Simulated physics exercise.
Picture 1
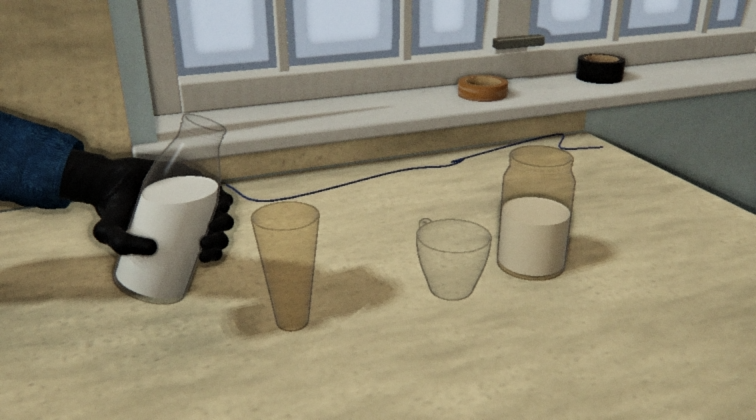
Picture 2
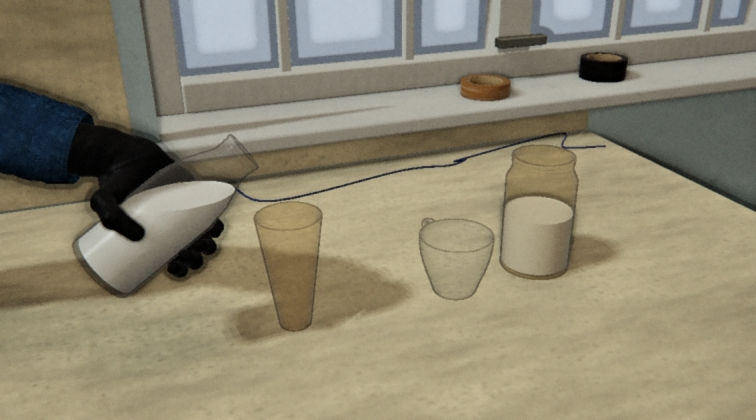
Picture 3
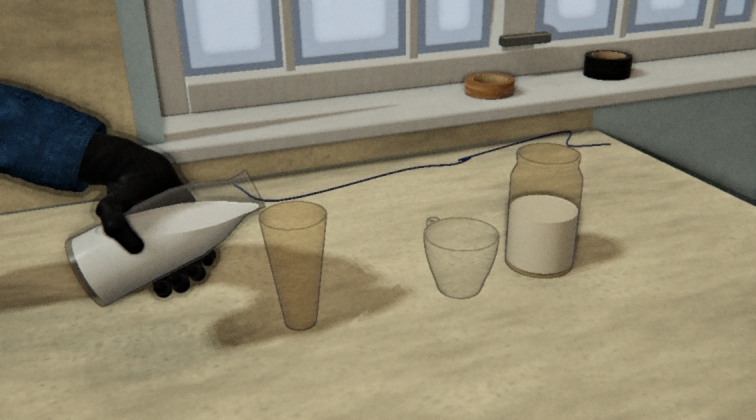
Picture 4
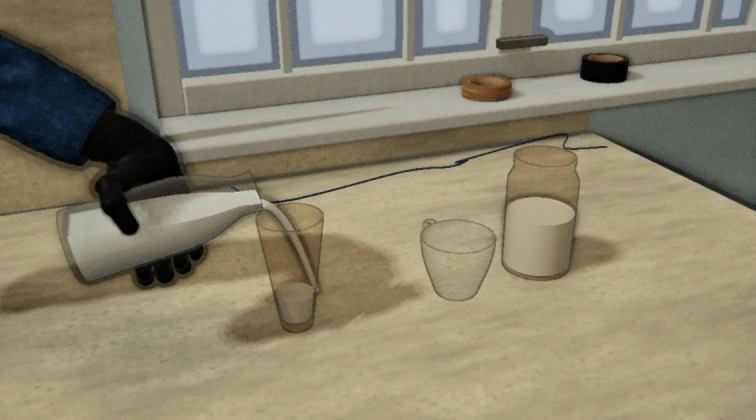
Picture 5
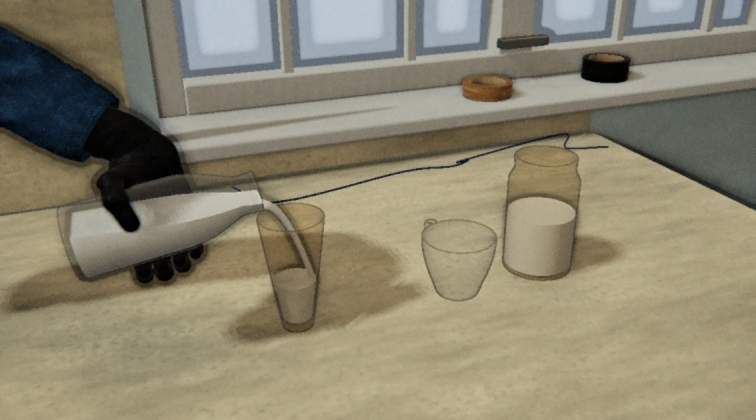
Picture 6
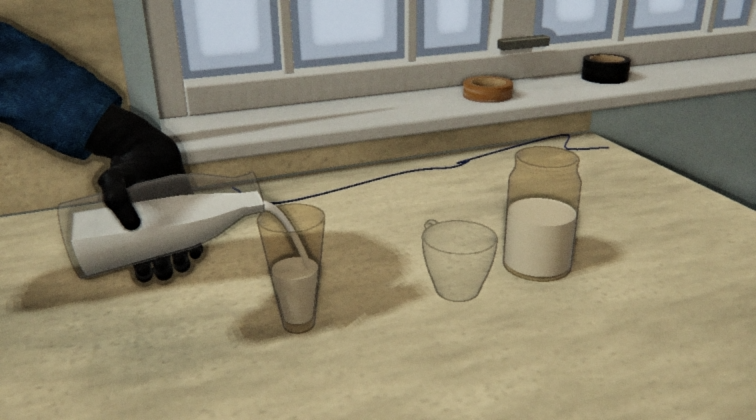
A black-gloved hand lifts and tilts a bottle, pouring milk into the tall flared glass.
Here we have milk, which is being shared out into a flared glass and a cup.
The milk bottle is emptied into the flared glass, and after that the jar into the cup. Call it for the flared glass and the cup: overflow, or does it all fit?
Flared glass: Overflow; cup: Overflow.
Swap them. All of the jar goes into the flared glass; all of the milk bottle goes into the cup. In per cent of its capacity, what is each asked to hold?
First 150 %, second 140 %.
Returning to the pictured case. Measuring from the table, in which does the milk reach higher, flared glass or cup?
The level ends up higher in the one on the left.
Next, the flared glass is nearly full.
After that, the flared glass is full to the brim with a puddle round it.
Finally, the flared glass is full to the brim with a puddle round it; the cup is full to the brim with a puddle round it.
